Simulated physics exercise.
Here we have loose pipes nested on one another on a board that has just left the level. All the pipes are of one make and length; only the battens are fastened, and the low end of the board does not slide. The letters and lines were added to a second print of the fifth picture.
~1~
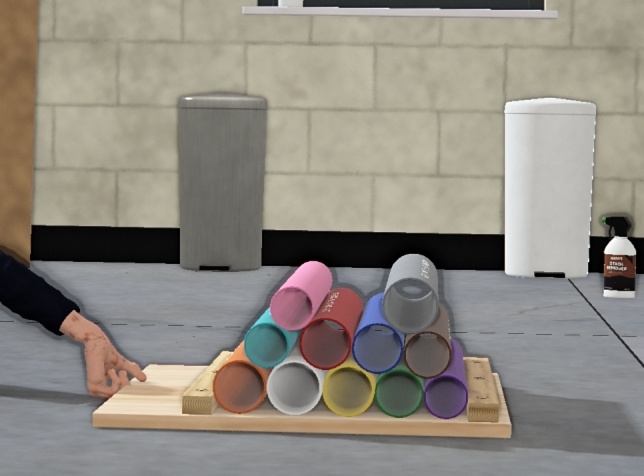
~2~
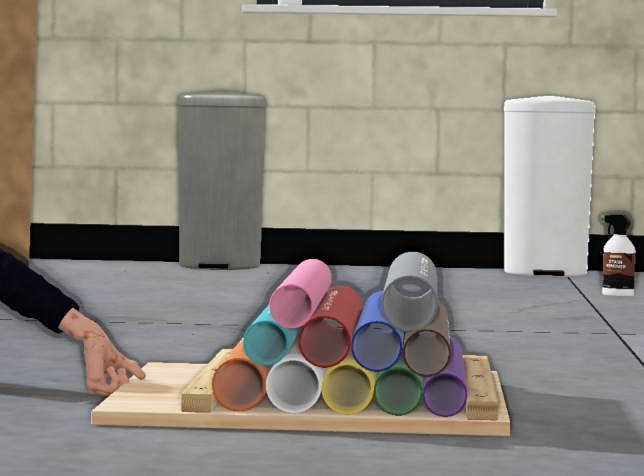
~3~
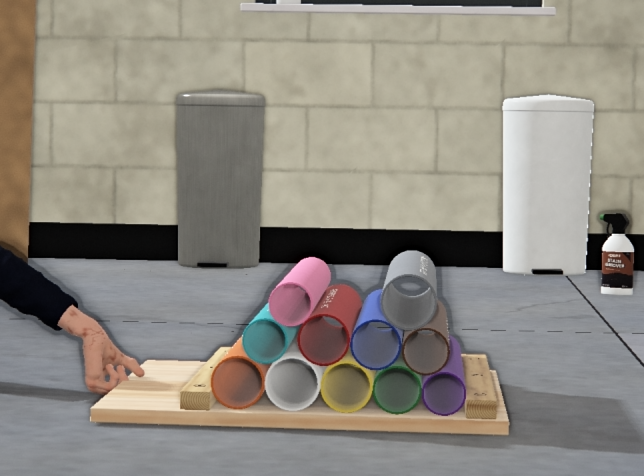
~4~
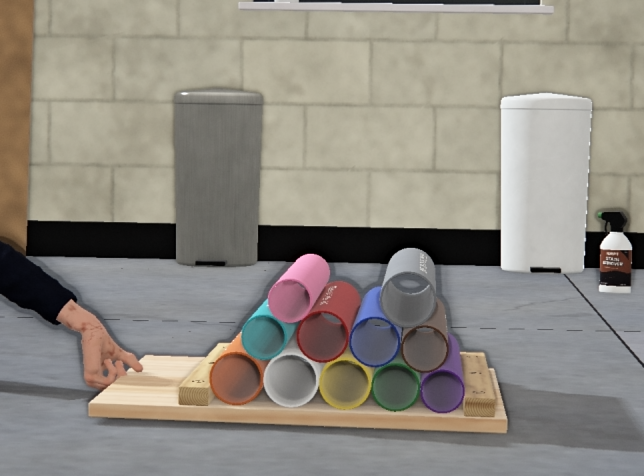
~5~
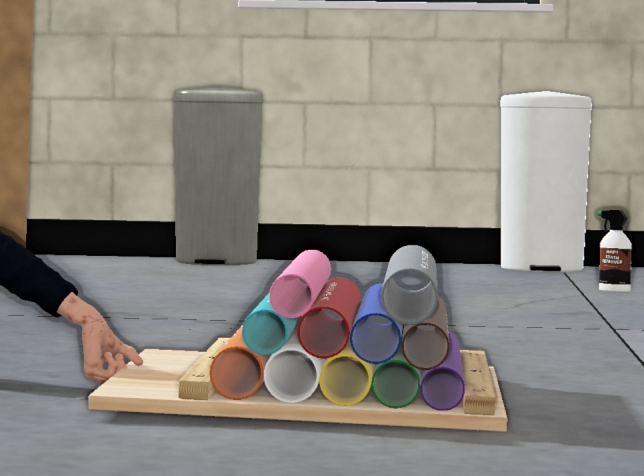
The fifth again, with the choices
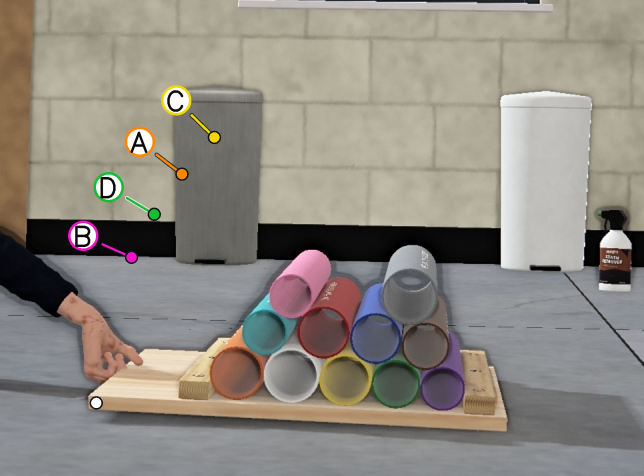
A stack of colourful pipes sat nested between wooden battens on a board, with pink and grey ones on top, and barely anything moved while a hand stayed at the board's left end.
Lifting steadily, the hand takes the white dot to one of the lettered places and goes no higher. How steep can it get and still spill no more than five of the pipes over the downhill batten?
Stop at D.
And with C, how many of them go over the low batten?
At C the number is six.
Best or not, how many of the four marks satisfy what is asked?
The number is two.
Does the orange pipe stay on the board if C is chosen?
The orange pipe: Yes.
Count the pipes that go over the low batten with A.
It comes to six.
On the copy, A at (182, 174); B at (132, 257); C at (215, 138); D at (154, 214); the white dot at (96, 403).
On D. First, board at 17°.
Then, board at 30°.
Finally, board at 30°, five over the low batten.
By contrast, A six over the low batten; B one over the low batten (grey); C six over the low batten.
